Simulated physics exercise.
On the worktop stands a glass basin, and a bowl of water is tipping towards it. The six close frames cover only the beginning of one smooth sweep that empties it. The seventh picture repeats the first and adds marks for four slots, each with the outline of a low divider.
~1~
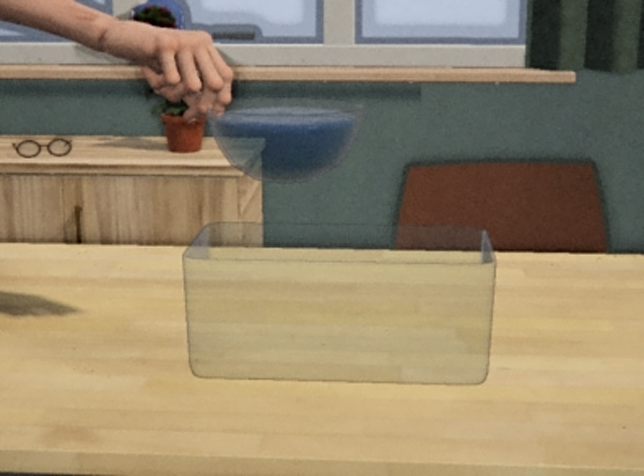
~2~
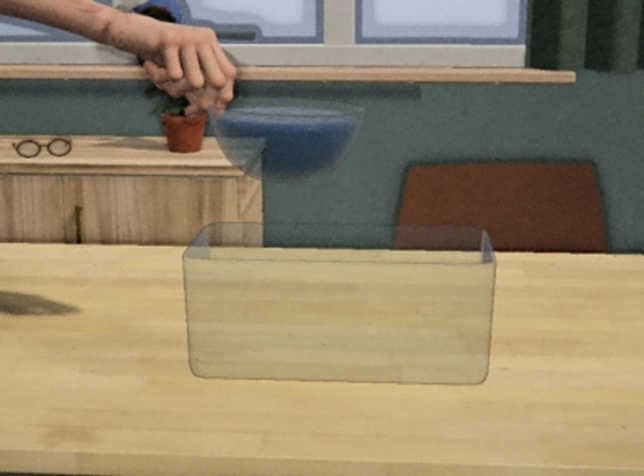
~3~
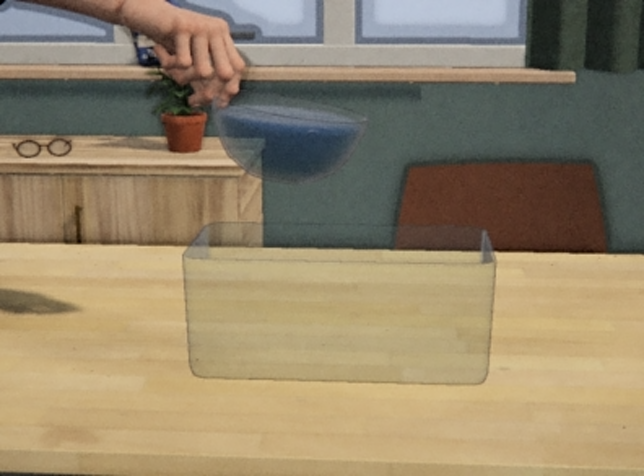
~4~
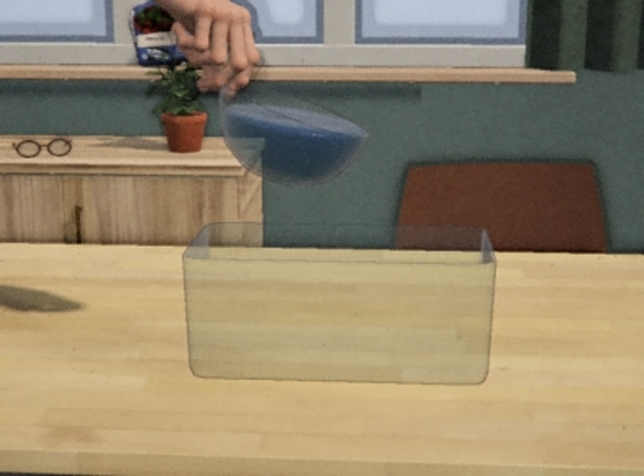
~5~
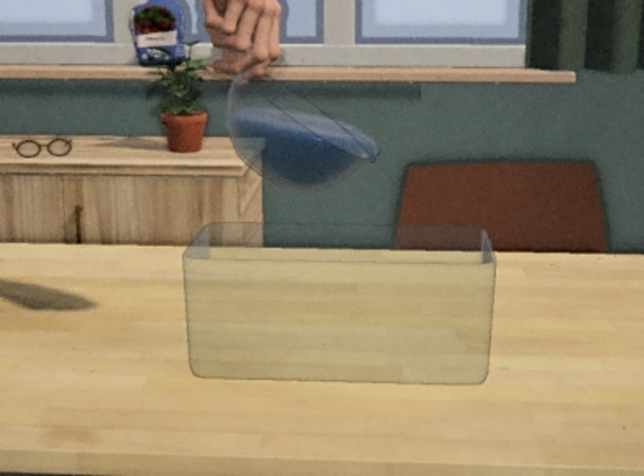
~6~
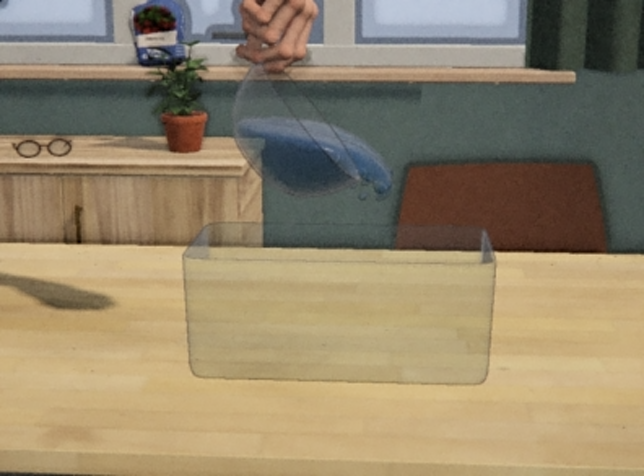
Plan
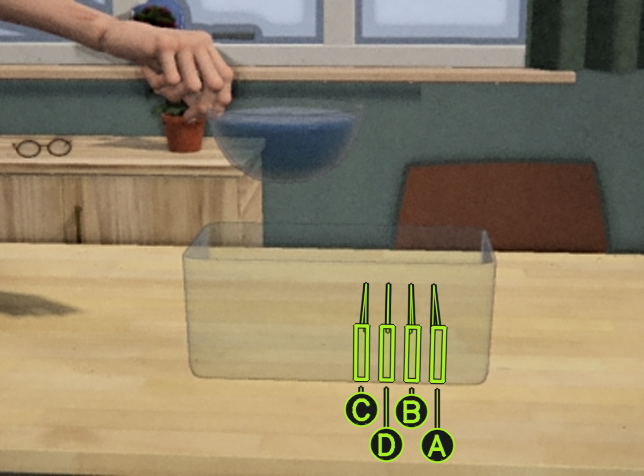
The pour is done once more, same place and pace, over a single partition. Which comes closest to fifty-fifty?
Best: D.
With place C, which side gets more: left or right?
The right one.
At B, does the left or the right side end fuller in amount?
More ends on the left.
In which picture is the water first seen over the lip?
In picture 4.
On the marked copy, A at (437, 389); B at (411, 389); C at (361, 387); D at (386, 388).
With A, about 84 % ends left of the wall and 9 % right of it; 7 % is lost outside.
With B, about 69 % ends left of the wall and 24 % right of it; 7 % is lost outside.
With C, about 31 % ends left of the wall and 67 % right of it; 3 % is lost outside.
With D, about 47 % ends left of the wall and 49 % right of it; 4 % is lost outside.
